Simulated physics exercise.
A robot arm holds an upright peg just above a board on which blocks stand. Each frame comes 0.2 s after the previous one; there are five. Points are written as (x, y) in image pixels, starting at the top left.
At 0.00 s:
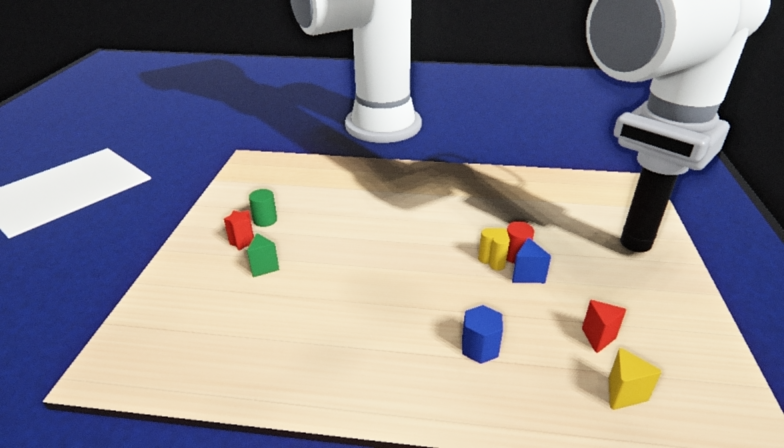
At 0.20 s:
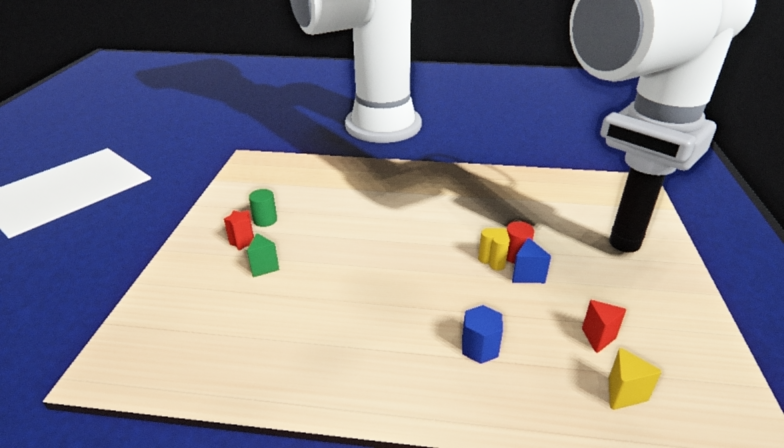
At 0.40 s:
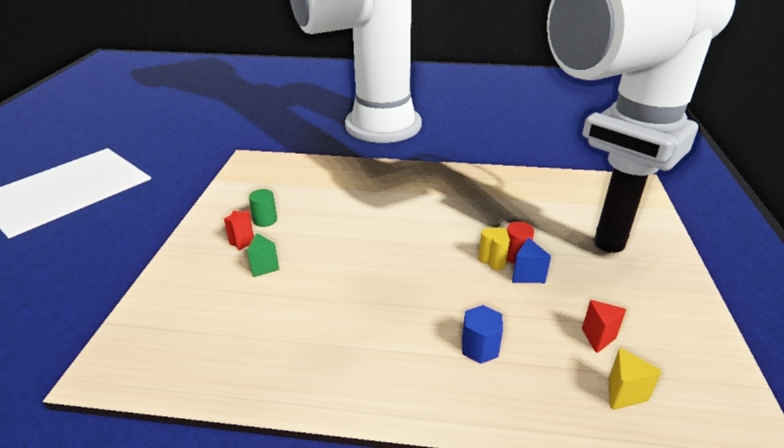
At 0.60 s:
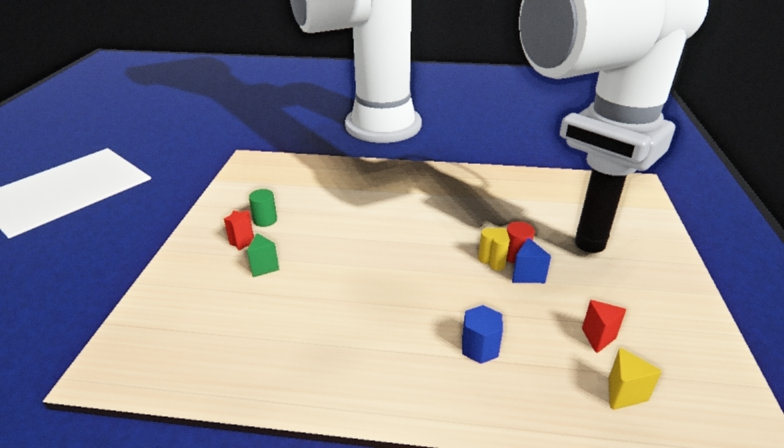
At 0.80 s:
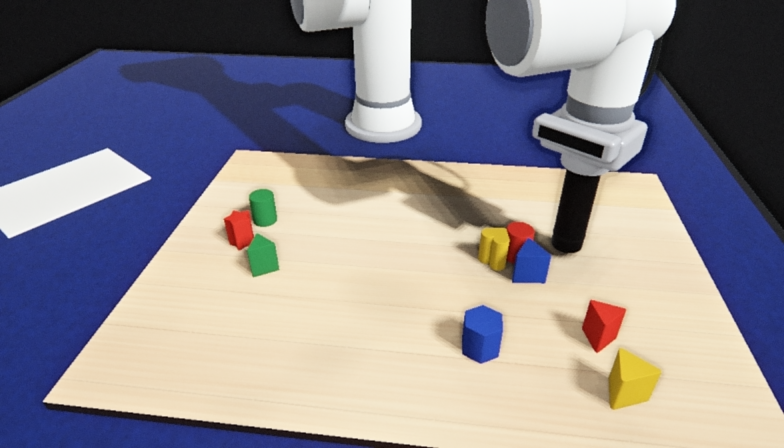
At first, a robot arm holds a black peg upright near the right edge of a wooden board scattered with red, green, blue and yellow blocks. The arm then moves the peg steadily left, bringing it close to the yellow, red and blue cluster, while all the blocks stay still.
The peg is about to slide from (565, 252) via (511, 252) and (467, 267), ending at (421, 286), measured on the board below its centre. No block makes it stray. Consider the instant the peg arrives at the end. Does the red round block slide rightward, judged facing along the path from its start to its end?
Going by the path, yes.
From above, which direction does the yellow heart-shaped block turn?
From above, the turn goes anticlockwise.
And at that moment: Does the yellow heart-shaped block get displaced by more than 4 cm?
I expect so.
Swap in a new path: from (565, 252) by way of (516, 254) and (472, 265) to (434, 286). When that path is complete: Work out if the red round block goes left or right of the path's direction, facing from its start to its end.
It gets pushed right.
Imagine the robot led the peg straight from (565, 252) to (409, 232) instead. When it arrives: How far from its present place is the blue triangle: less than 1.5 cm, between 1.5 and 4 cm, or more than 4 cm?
Under 1.5 cm.
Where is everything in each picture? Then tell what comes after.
In the first frame, lower end of the peg at (636, 244), tops of blocks, yellow heart-shaped block at (497, 234), red round block at (521, 229), blue triangle at (532, 249).
In the second frame, peg at (624, 244), blocks as before.
In the third frame, peg at (609, 244), blocks as before.
In the fourth frame, peg at (590, 245), blocks as before.
In the fifth frame, peg at (566, 245), yellow heart-shaped block at (497, 234), red round block at (521, 229), blue triangle at (532, 249).
The first path, step by step. One third of the way, peg at (511, 244); yellow heart-shaped block at (471, 241), turned 55° anticlockwise; red round block at (487, 230).
Two thirds of the way, peg at (467, 260); yellow heart-shaped block at (445, 253), turned 85° anticlockwise; red round block at (439, 237).
At the end, peg at (421, 279); yellow heart-shaped block at (398, 275), turned 100° anticlockwise; red round block at (415, 239); blue triangle not moved.
